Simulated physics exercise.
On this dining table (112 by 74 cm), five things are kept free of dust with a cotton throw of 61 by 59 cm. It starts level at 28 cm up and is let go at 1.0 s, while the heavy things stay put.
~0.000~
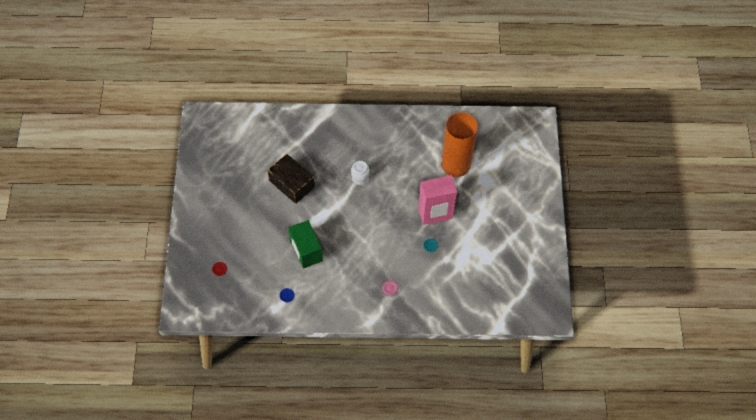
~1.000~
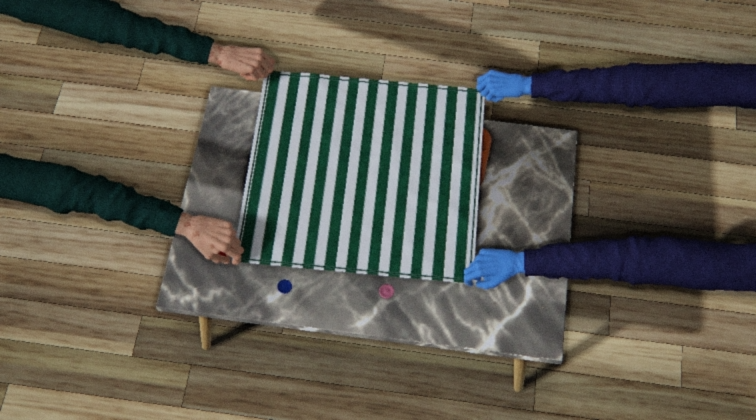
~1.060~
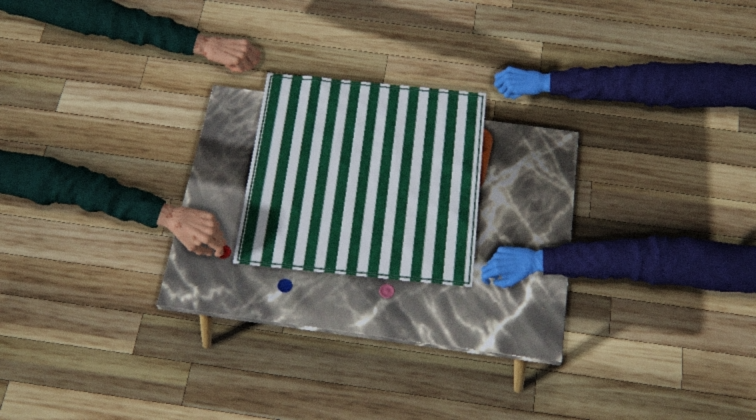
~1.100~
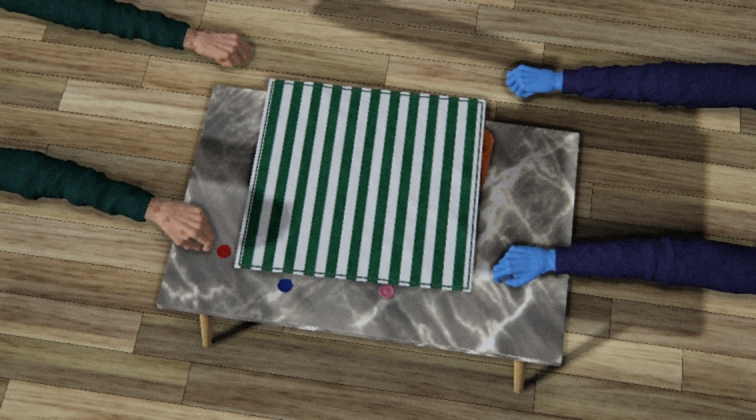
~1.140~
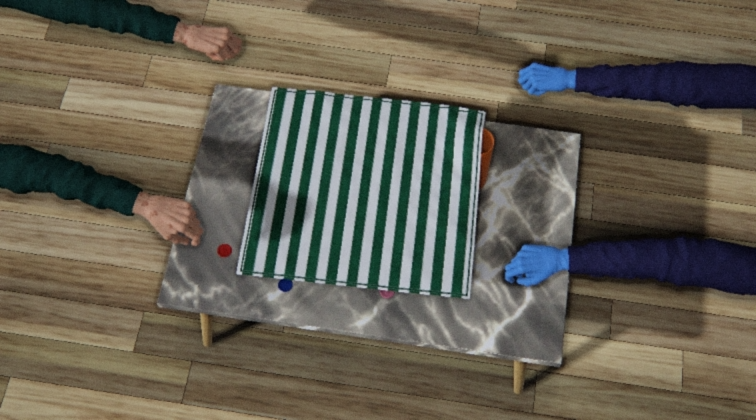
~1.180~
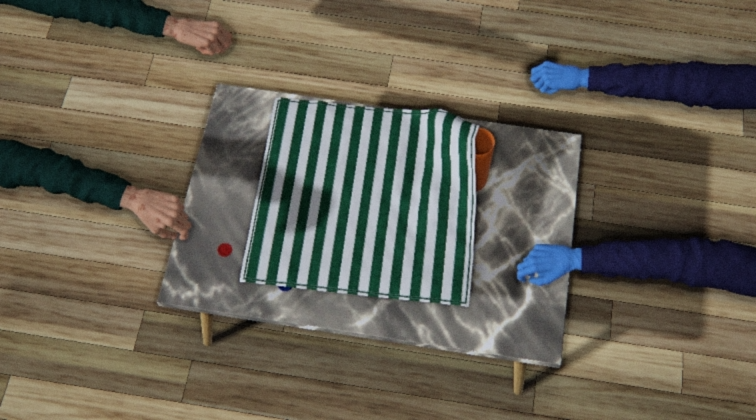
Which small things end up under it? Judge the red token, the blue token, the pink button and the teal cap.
In order: The red token still shows; the blue token vanishes under it; the pink button vanishes under it; the teal cap vanishes under it.
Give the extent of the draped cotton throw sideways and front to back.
Width around 60 cm, depth around 56 cm.
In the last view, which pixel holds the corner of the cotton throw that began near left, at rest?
Look around (267, 297) in the last picture - that's where it comes to rest.
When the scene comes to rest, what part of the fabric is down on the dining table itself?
Some 20 per cent of it.
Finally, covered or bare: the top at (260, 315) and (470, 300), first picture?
In that order: Bare, free.
At 1.4 s, 15 % of it is down, spanning 59 by 56 cm, above blue token, teal cap, pink button.
At 1.5 s, 15 % of it is down, spanning 61 by 56 cm, above blue token, teal cap, pink button.
At 1.7 s, 20 % of it is down, spanning 60 by 56 cm, above blue token, teal cap, pink button.
At 1.9 s, 20 % of it is down, spanning 60 by 56 cm, above blue token, teal cap, pink button.
At 2.7 s, 20 % of it is down, spanning 60 by 56 cm, above blue token, teal cap, pink button.
